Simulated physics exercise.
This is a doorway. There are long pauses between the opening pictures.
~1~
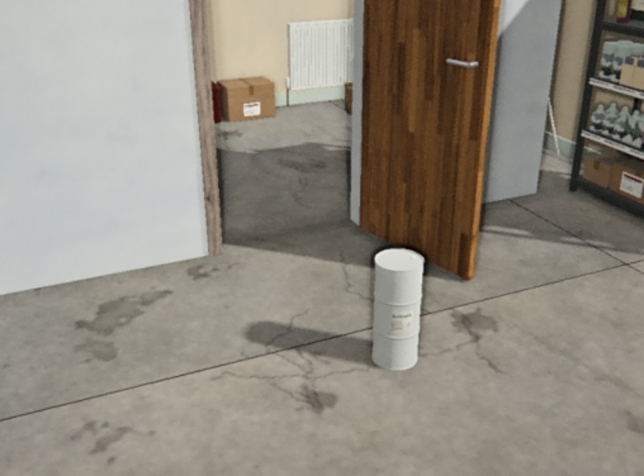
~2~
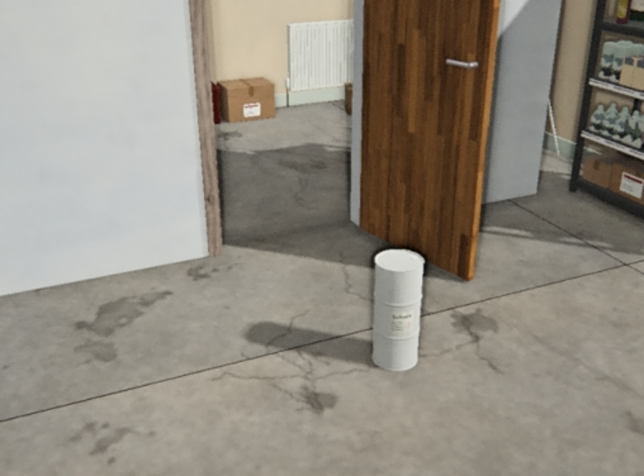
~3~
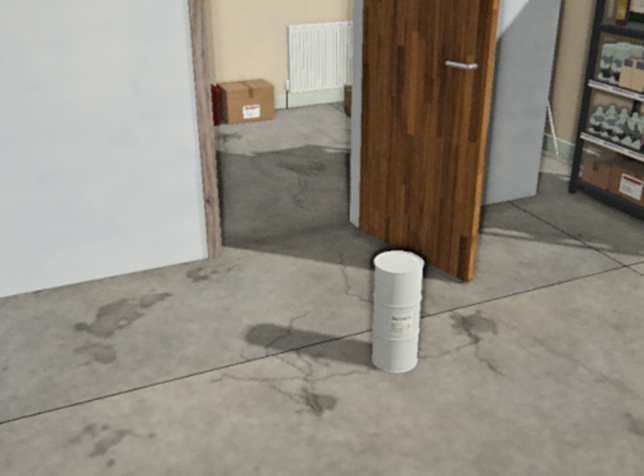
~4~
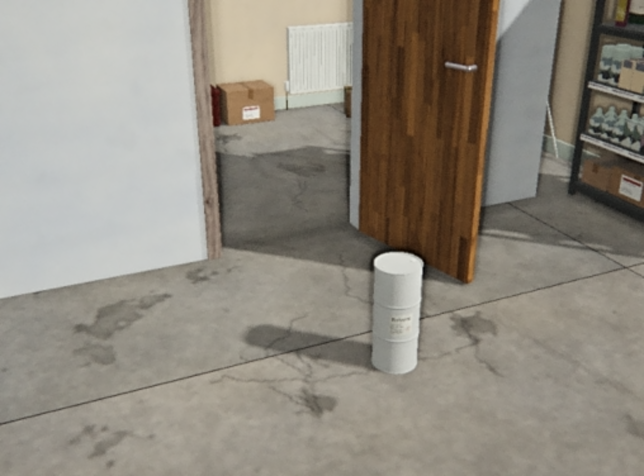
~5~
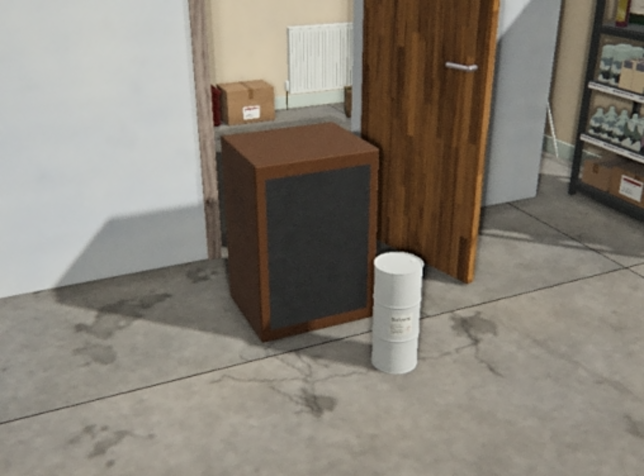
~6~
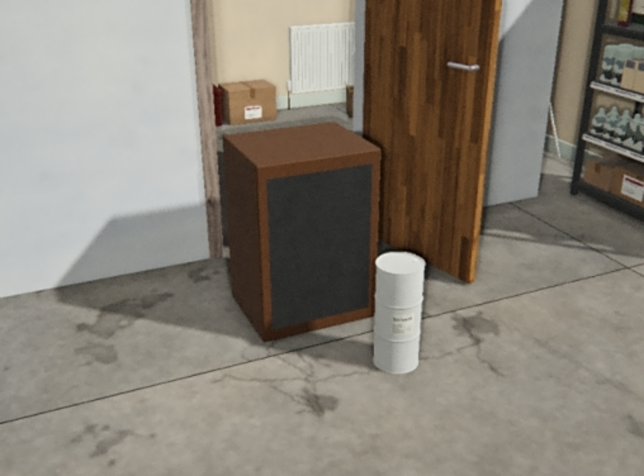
A wooden door stood wide open and still, with a white canister on the concrete floor nearby; then a large brown appliance suddenly appeared in the doorway, and nothing else noticeably moved.
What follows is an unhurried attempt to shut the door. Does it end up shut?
In the end the door jams.
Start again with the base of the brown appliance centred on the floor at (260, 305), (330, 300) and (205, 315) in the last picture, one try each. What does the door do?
In the first case it stops short; in the second case it is blocked; in the third case it closes.
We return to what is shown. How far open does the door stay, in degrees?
About 65°.
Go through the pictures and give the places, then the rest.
In the first picture, door wide open and still; white canister (397, 310).
In the second picture, door wide open and still; white canister (397, 311).
In the third picture, door wide open and still; white canister (397, 312).
In the fourth picture, door wide open and still; white canister (396, 313).
In the fifth picture, door wide open and still; white canister (396, 313).
In the sixth picture, door wide open and still; brown appliance (301, 228); white canister (398, 313).
Then, 0.60 s after the last picture, door 95° open.
Then, 1.00 s after the last picture, door 80° open.
Then, 1.30 s after the last picture, door 68° open.
At rest, door 64° open; both in place. Seen from the same camera at the end, brown appliance near (299, 228).
